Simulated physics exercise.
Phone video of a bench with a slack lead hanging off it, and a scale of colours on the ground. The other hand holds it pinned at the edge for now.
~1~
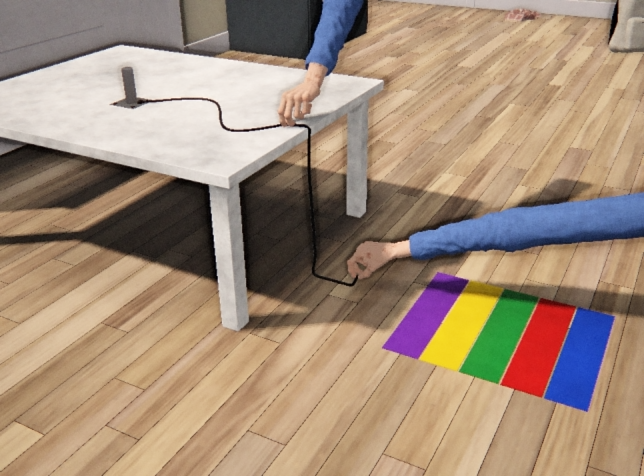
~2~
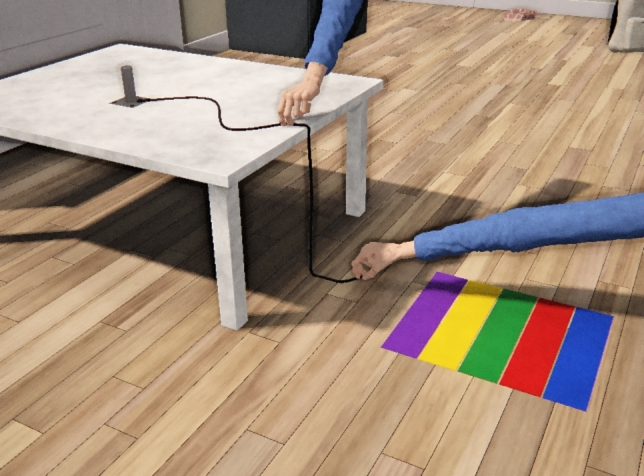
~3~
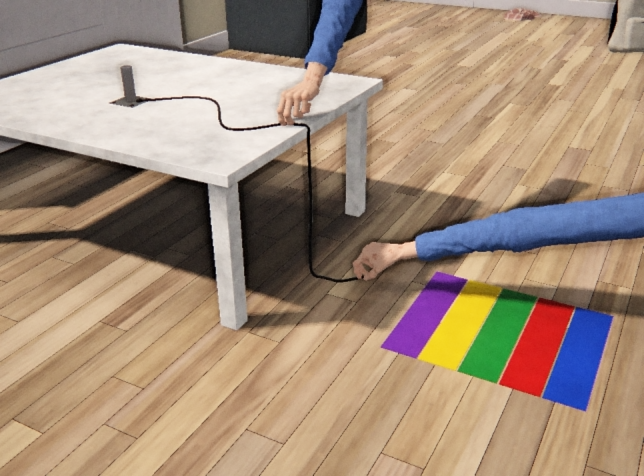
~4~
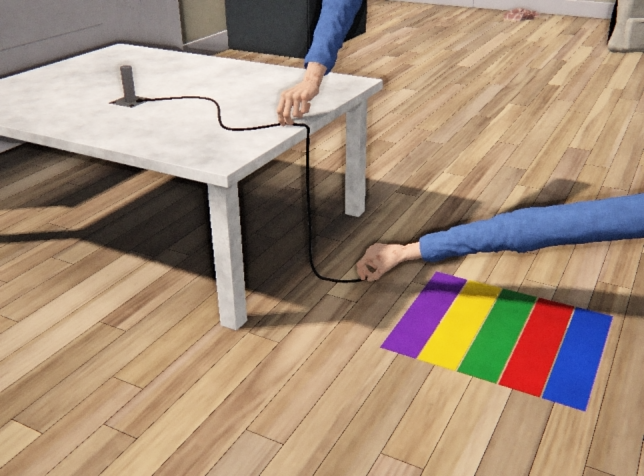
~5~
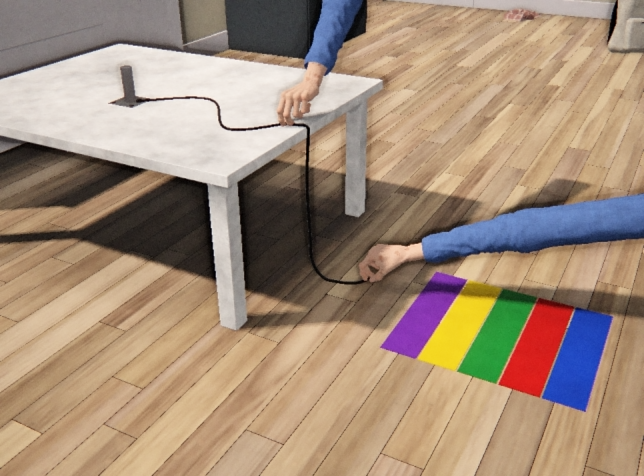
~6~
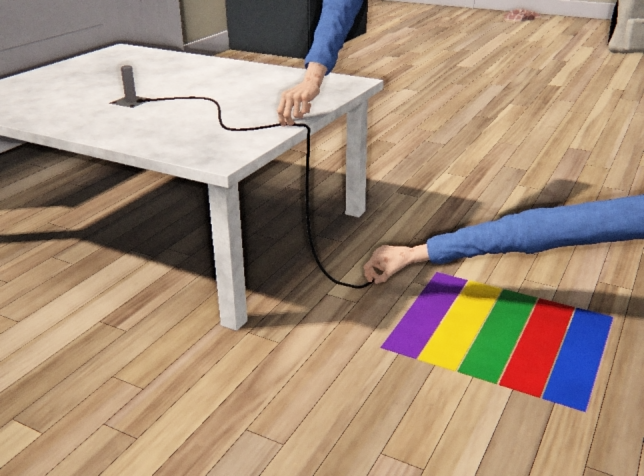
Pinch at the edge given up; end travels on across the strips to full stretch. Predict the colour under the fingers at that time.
The red one.
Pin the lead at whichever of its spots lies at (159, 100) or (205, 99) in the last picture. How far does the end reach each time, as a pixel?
Respectively (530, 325) and (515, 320).
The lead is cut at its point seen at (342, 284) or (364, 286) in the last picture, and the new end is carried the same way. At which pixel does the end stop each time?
In order, about (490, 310) and about (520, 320).
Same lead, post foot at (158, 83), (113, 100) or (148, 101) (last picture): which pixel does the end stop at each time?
The first try gives (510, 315), the second (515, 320) and the third (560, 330).
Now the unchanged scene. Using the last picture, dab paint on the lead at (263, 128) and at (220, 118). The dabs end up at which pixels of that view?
(317, 141), then (255, 120).
Soon after, end near (465, 305); over yellow.
Then, end near (511, 317); over green.
At full stretch, end near (541, 325); over red. The end stops over the red strip.
